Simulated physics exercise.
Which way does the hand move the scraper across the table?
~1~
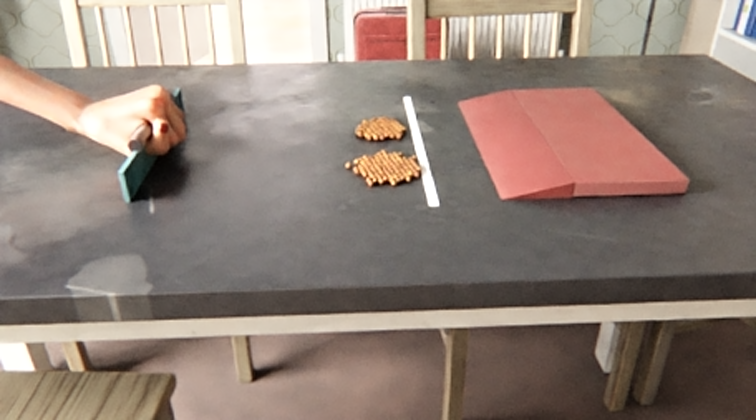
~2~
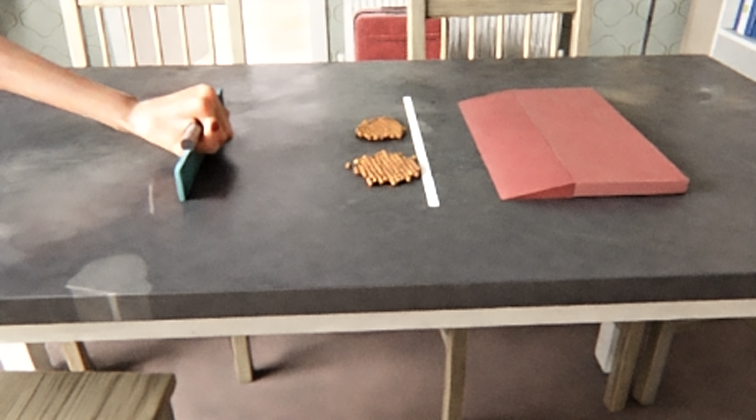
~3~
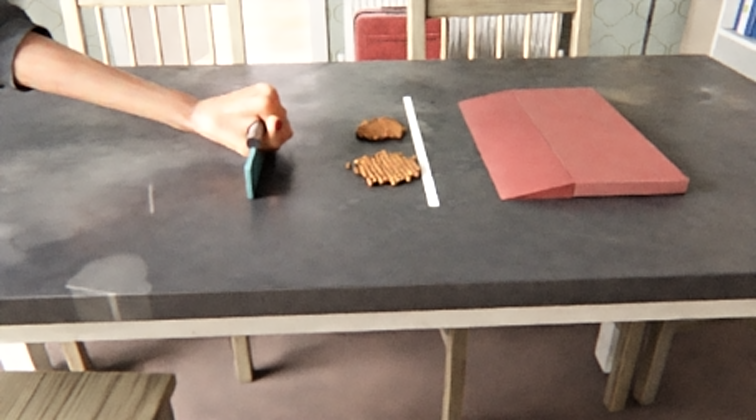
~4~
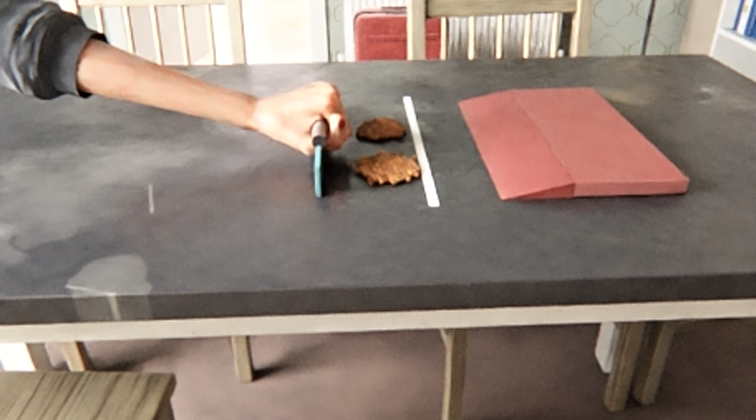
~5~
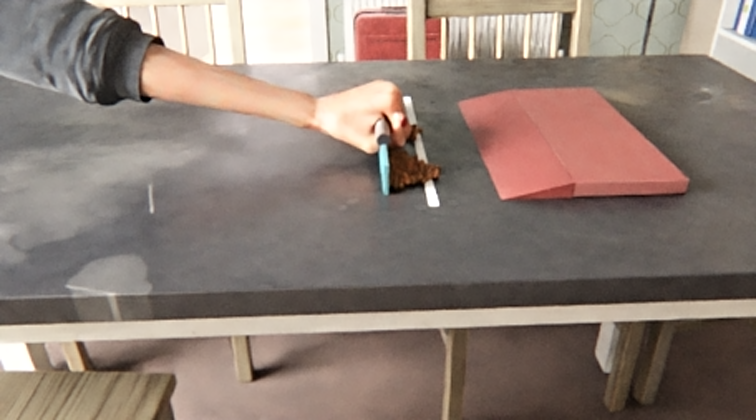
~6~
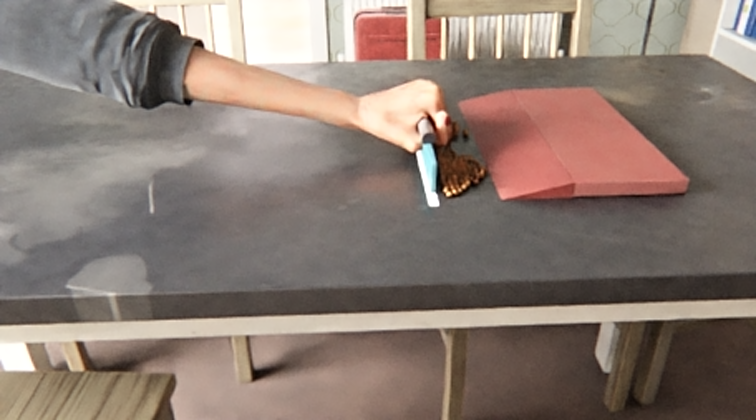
The hand moves the scraper to the right, toward the white strip and the red ramp.
